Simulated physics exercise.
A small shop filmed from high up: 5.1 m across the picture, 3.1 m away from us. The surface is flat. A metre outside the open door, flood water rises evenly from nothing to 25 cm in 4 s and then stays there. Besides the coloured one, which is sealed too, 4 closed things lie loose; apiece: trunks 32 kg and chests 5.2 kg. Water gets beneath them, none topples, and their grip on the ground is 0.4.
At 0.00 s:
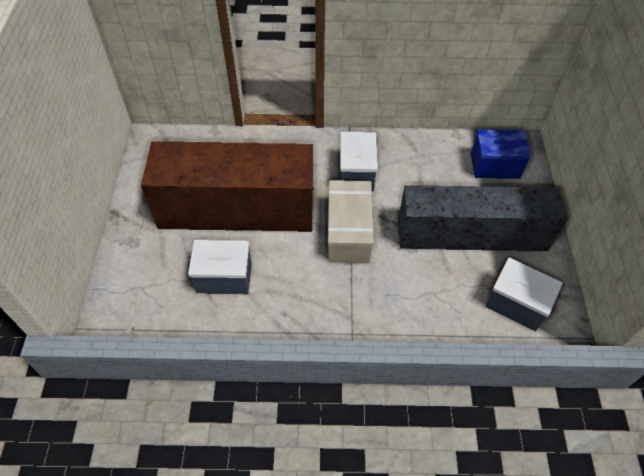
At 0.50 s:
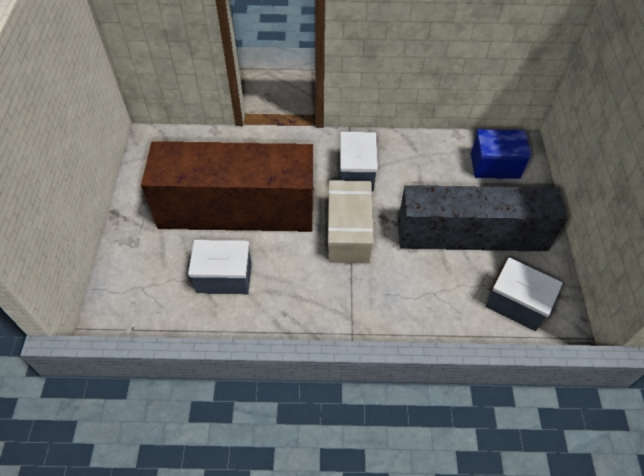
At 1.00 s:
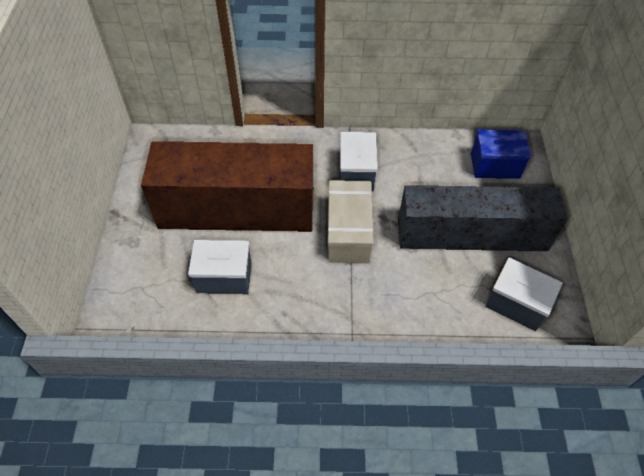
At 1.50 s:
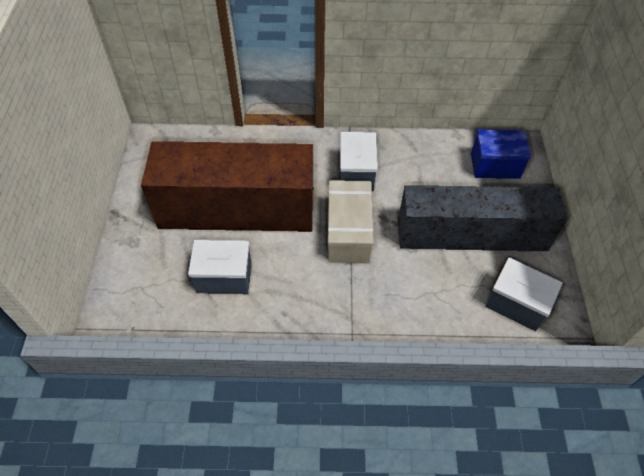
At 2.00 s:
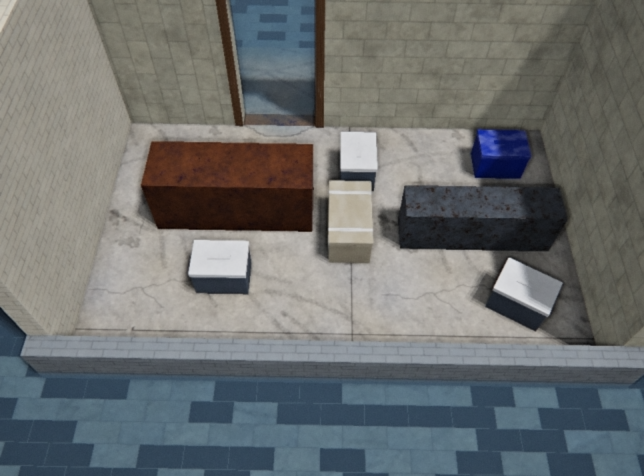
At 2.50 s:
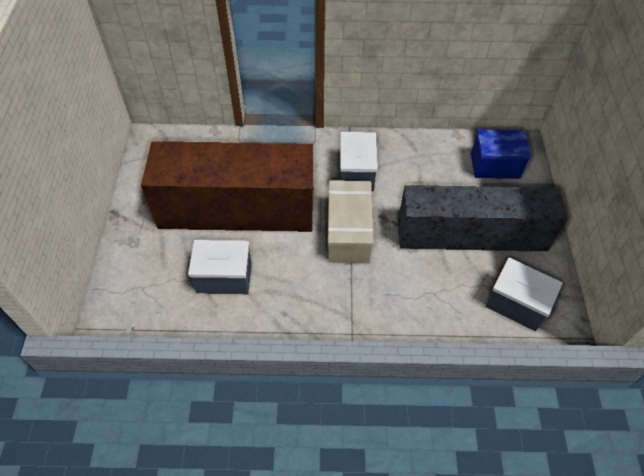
Blue-tinted water spreads over the black and white tiled floor outside a small walled room, seen from high above by a still camera. Inside, on pale marble, sit a long rust-red block, a dark grey one, a cream box, three white-topped boxes and a bright blue chest at the back right. The water then creeps through the open doorway onto the floor just inside, while nothing in the room shifts.
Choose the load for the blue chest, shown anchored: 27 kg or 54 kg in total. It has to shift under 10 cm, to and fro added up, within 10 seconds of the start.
For it, only the higher weight holds it.
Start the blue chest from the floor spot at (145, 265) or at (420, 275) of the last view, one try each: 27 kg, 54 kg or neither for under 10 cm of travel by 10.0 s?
In that order: The smaller is enough; the smaller is enough.
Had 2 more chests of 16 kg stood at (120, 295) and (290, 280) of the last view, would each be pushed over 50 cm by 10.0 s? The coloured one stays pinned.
In that order: More, less.
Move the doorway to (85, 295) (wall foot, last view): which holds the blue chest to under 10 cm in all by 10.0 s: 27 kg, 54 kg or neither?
Then the smaller load will do.
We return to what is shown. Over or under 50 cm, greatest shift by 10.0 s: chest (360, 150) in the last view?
It is past it.
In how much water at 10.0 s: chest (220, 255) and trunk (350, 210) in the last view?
About 3 and 5 cm.
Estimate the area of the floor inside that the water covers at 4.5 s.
About 4.5 m2.
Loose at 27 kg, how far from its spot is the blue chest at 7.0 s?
Roughly 0 cm.
After 3.5 s the blue chest would be 0 cm from its start with 27 kg and 0 cm from its start with 54 kg; 0 cm of water round it then.
After 4.5 s the blue chest would be 0 cm from its start with 27 kg and 0 cm from its start with 54 kg; 0 cm of water round it then.
After 7.0 s the blue chest would be 0 cm from its start with 27 kg and 0 cm from its start with 54 kg; 6 cm of water round it then.
After 10.0 s the blue chest would be 49 cm from its start with 27 kg and 0 cm from its start with 54 kg; 15 cm of water round it then.
